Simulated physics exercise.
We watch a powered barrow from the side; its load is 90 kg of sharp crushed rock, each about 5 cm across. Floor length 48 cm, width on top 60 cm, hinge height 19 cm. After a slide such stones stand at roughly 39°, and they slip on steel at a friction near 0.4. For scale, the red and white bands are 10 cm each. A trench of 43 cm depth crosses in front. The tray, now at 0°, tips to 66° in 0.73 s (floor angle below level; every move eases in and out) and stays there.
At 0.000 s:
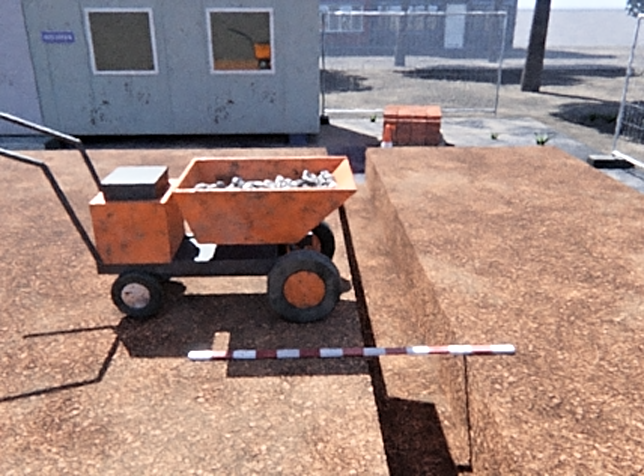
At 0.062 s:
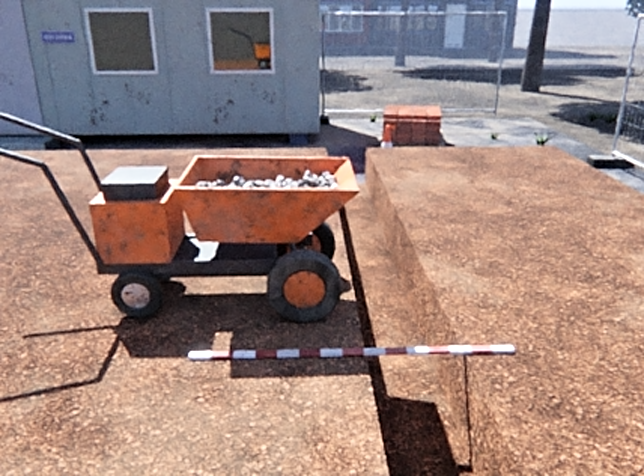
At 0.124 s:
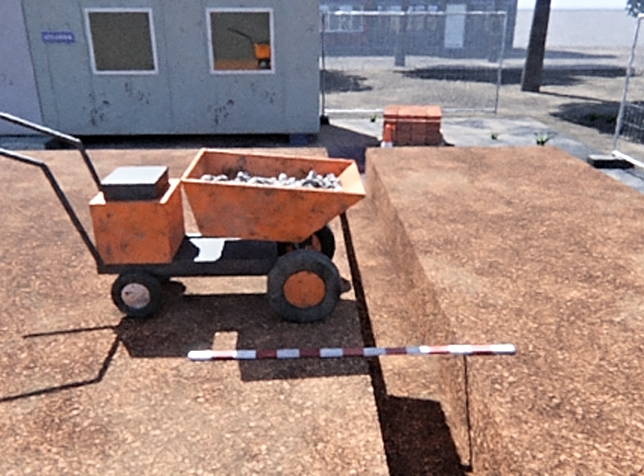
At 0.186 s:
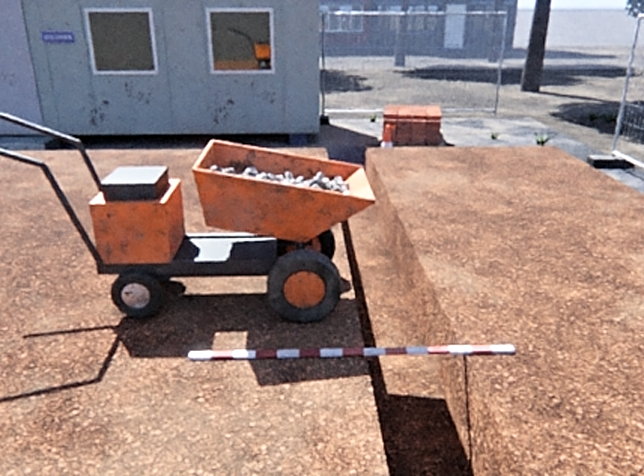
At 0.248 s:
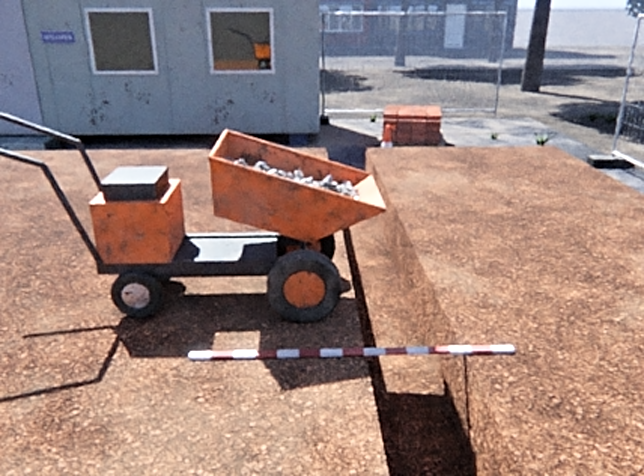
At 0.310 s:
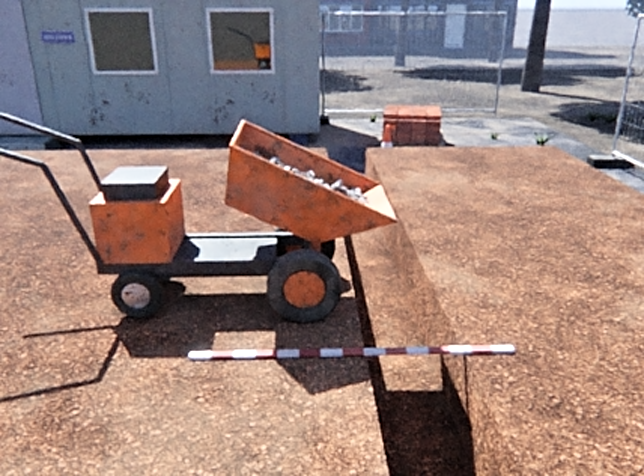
An orange tray full of crushed rock on a powered barrow tilted forward to the right, its back end rising and its front lip lowering over a narrow trench, while the wheels stayed in place.
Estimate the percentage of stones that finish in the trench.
Some 63 per cent of it.
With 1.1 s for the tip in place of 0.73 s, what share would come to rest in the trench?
In that case some 75 per cent.
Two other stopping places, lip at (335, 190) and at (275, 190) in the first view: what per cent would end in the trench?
Near 90 per cent from the first place, 100 from the second.
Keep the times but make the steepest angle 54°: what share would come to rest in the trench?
In that case some 25 per cent.
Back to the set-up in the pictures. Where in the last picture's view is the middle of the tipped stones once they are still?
Around (424, 340).
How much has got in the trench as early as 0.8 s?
Some 10 per cent.
After 0.6 s the floor is at 56°; 100 % in the tray; the foremost stones are at (393, 244).
After 0.8 s the floor is at 66°; 88 % in the tray, 11 % in the trench, 1 % past the trench; the foremost stones are at (446, 280).
After 1.2 s the floor is at 66°; 37 % in the tray, 27 % in the trench, 36 % past the trench; the foremost stones are at (516, 280).
After 3.1 s the floor is at 66°; 0 % in the tray, 63 % in the trench, 37 % past the trench; the foremost stones are at (554, 283).
